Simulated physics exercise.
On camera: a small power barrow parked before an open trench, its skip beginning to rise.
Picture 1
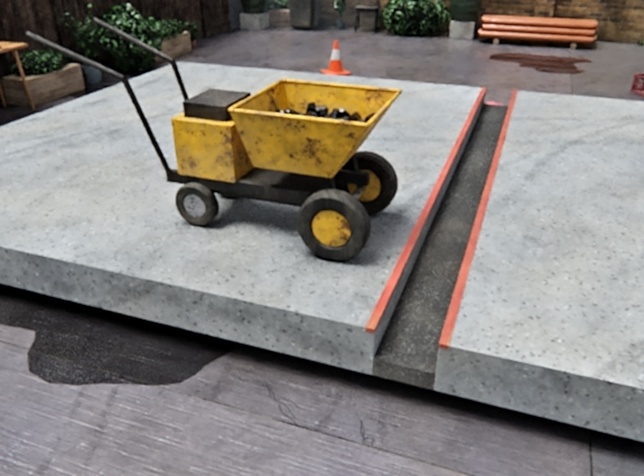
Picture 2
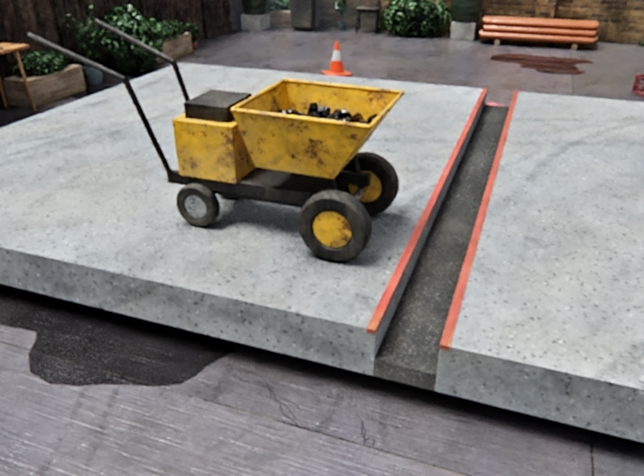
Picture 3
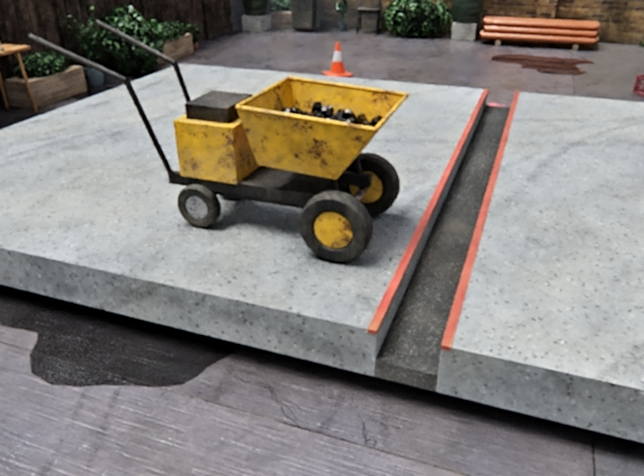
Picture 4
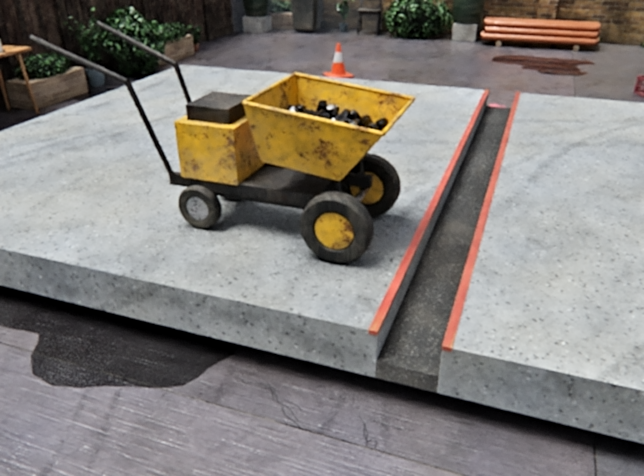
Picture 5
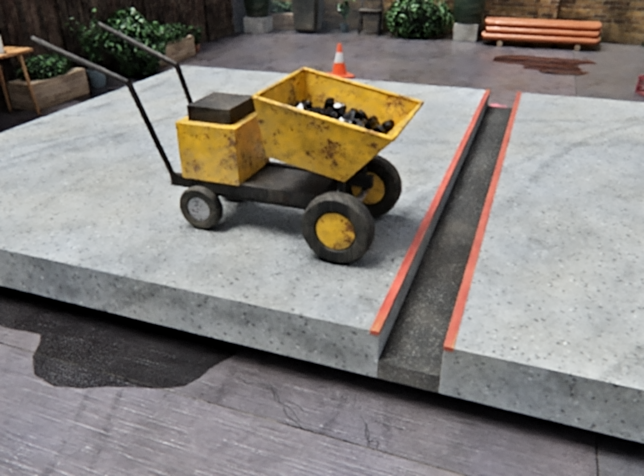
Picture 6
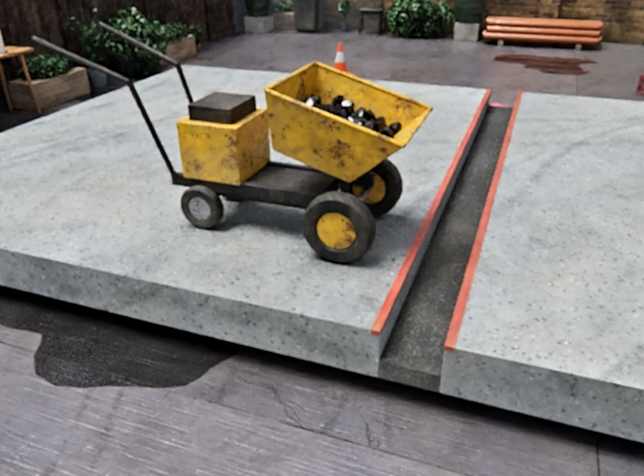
The yellow skip of a small power barrow, holding black lumps, gradually tilts forward to the right, its rear rising and its lip lowering, while the wheels stay still on a grey slab beside a red-edged trench.
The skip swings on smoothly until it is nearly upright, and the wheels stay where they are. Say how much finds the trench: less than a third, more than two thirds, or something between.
The trench takes from one third to two thirds.
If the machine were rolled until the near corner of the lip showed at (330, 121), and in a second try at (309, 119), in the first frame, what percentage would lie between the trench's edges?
About 100 and 90 per cent.
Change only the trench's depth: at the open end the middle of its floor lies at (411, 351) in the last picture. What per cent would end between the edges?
Roughly 30 in a hundred.
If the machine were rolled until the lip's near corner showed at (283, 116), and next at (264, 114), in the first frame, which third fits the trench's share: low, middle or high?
One: Between a third and two thirds. Two: Less than a third.
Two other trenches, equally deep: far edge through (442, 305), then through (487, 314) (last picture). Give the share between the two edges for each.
The first gives 0 %, the second 90 %.
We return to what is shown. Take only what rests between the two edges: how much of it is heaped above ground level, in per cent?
Some 10 per cent.
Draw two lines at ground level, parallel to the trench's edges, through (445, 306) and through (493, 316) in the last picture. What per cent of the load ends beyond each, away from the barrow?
Roughly 60 per cent, and 20 per cent.
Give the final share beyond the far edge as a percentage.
About 45 per cent.
Just after the last frame, skip tipped steeply; every one in the skip.
A moment on, skip tipped right over; almost all in the skip; just a few in or heaped over the trench; about a tenth beyond it.
Further on, skip tipped right over; roughly a third in the skip; roughly a quarter in or heaped over the trench; roughly half beyond it.
When it is over, skip tipped right over; about a tenth in the skip; roughly half in or heaped over the trench; roughly half beyond it.
